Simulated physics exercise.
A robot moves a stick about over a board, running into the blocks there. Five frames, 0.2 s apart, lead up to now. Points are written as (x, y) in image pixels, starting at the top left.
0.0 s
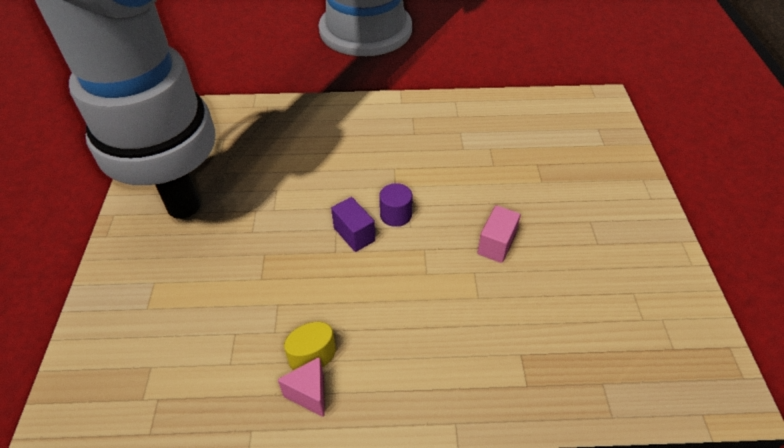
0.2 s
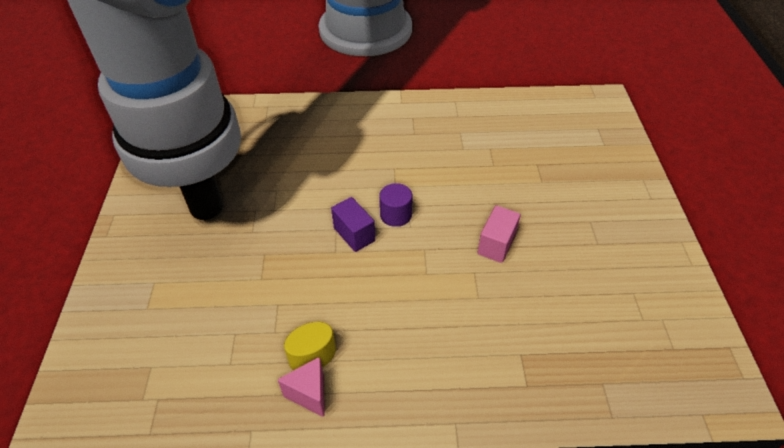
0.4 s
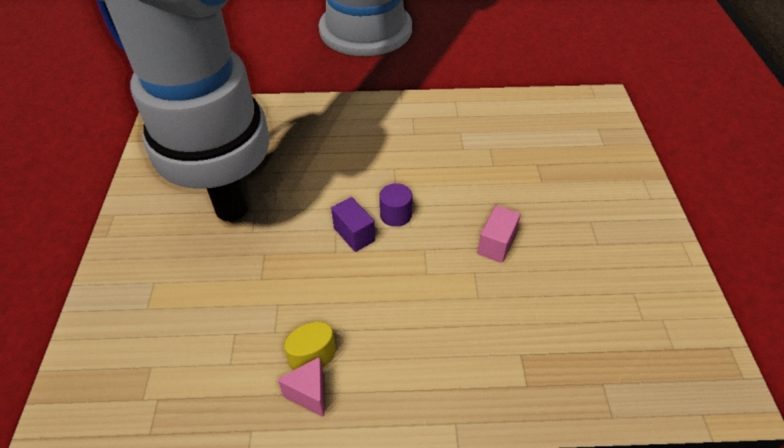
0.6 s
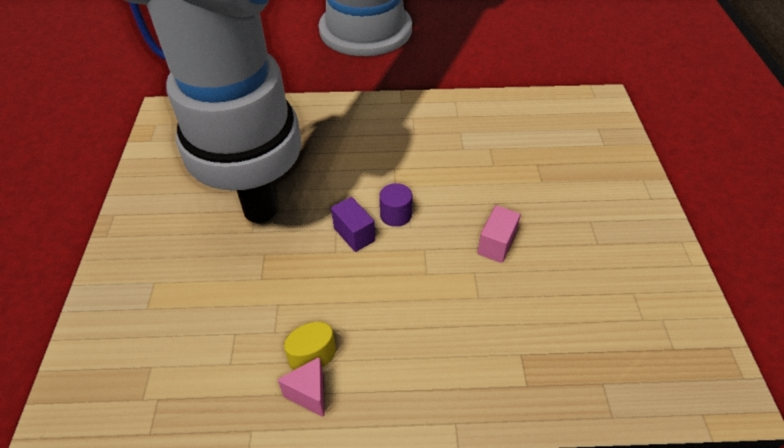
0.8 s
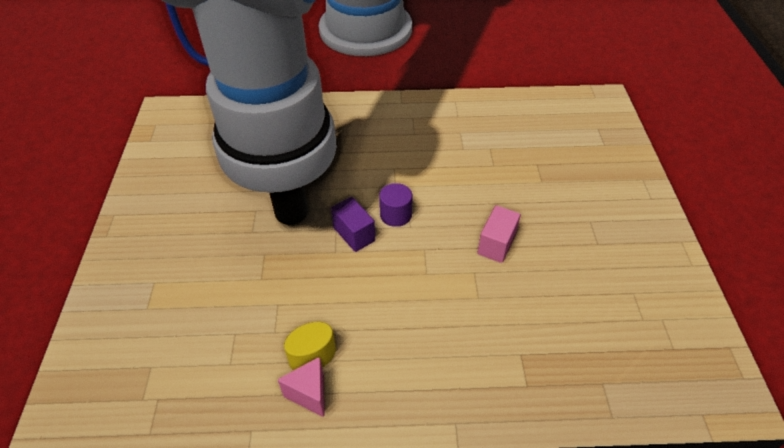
A robot arm holding a dark stick moved steadily right across the wooden board, drawing close to the purple rectangular block, while the purple, pink and yellow blocks all stayed where they were.
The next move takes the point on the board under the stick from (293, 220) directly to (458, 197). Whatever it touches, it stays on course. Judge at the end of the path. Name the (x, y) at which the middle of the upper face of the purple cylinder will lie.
Answer: (456, 202).
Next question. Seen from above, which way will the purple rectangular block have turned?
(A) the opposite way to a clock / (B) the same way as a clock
That would be B.
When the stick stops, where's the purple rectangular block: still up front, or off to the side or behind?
Slid off.
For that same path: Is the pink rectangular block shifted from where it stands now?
I expect not.
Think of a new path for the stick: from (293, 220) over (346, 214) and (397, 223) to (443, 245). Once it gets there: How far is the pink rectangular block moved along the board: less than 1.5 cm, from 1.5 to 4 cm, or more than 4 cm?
I'd go with under 1.5 cm for this block.
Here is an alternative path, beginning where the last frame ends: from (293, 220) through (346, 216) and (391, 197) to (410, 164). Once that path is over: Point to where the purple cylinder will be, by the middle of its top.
About (415, 192).
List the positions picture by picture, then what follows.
In the first picture, tip of the stick (184, 207), middles of tops, purple rectangular block (352, 213), purple cylinder (396, 194), pink rectangular block (501, 223).
In the second picture, stick (207, 208), nothing pushed.
In the third picture, stick (232, 209), nothing pushed.
In the fourth picture, stick (260, 211), nothing pushed.
In the fifth picture, stick (291, 213), purple rectangular block (352, 213), purple cylinder (396, 194), pink rectangular block (501, 223).
The first path, step by step. One third of the way, stick (348, 206); purple rectangular block (363, 217), turned 15° clockwise.
Two thirds of the way, stick (404, 198); purple rectangular block (366, 218), turned 25° clockwise; purple cylinder (433, 198).
At the end, stick (458, 190); purple rectangular block (366, 218), turned 25° clockwise; purple cylinder (456, 202); pink rectangular block unmoved.
